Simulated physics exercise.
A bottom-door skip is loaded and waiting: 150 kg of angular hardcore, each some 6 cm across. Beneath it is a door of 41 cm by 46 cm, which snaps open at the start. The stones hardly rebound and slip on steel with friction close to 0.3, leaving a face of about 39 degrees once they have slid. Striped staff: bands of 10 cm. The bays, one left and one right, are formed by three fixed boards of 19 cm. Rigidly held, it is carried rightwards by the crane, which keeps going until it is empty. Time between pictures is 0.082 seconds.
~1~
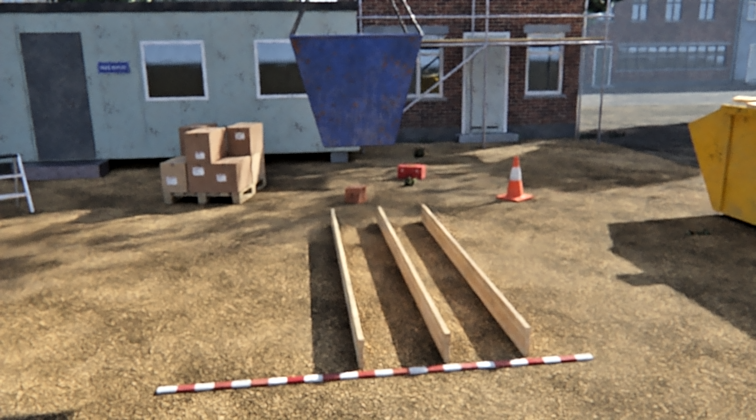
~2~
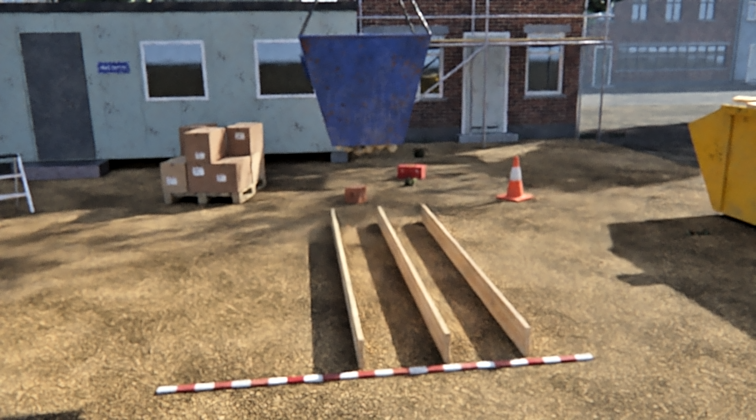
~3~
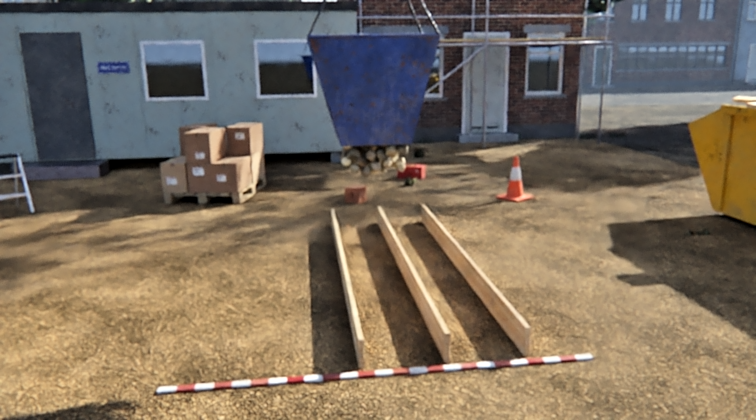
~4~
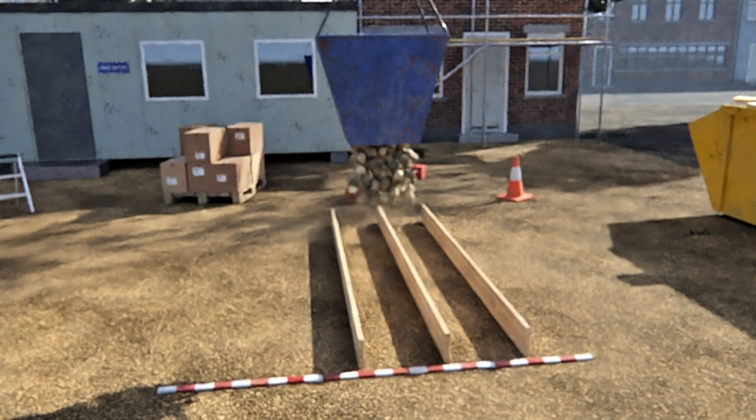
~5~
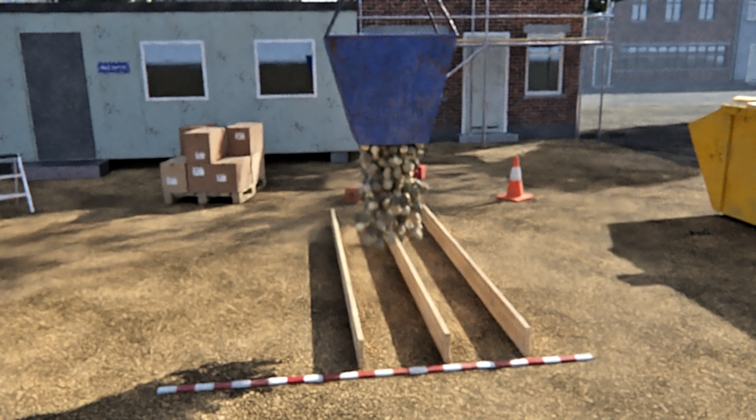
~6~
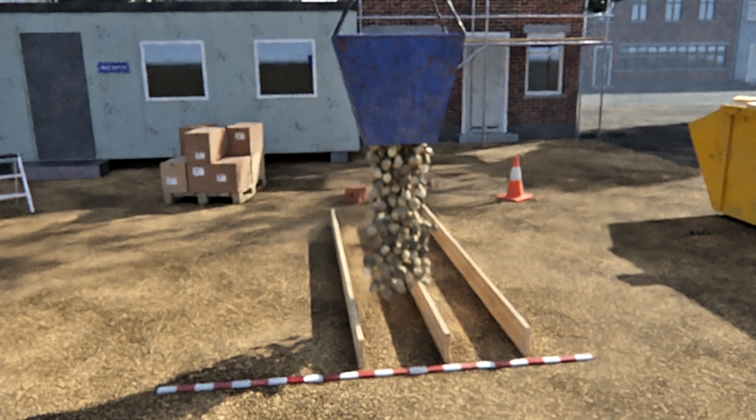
A large blue skip hangs from cables above a dirt building yard, seen from slightly above, with a pale green cabin and a brick building behind. Three wooden boards lie beyond a red-and-white striped staff, with stacked boxes left, an orange cone and yellow container right. The skip drifts slightly rightwards while brownish lumps pour from its underside in a lengthening stream; the view stays still.
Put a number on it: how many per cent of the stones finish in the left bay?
Around 57 per cent finish in the left bay.
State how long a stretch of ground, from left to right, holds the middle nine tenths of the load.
90 cm.
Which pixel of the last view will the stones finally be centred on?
Their centre ends up around (417, 314).
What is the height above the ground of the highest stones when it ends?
Some 24 cm up.
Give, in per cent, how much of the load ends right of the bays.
Near 0 per cent of the whole load.
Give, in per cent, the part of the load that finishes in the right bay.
I'd put it at roughly 40 in a hundred.
Then, 0.3 s after the last picture, 0 % in the bottom-door skip, 66 % falling or lying in the left bay, 34 % falling or lying in the right bay; the stones farthest right are at (470, 308).
Then, 0.7 s after the last picture, 0 % in the bottom-door skip, 57 % falling or lying in the left bay, 42 % falling or lying in the right bay; the stones farthest right are at (488, 301).
Then, 1.3 s after the last picture, 0 % in the bottom-door skip, 57 % falling or lying in the left bay, 42 % falling or lying in the right bay; the stones farthest right are at (491, 304).
Then, 2.2 s after the last picture, 0 % in the bottom-door skip, 57 % falling or lying in the left bay, 42 % falling or lying in the right bay; the stones farthest right are at (491, 304).
Then, 4.1 s after the last picture, 0 % in the bottom-door skip, 57 % in the left bay, 42 % in the right bay; the stones farthest right are at (491, 304).
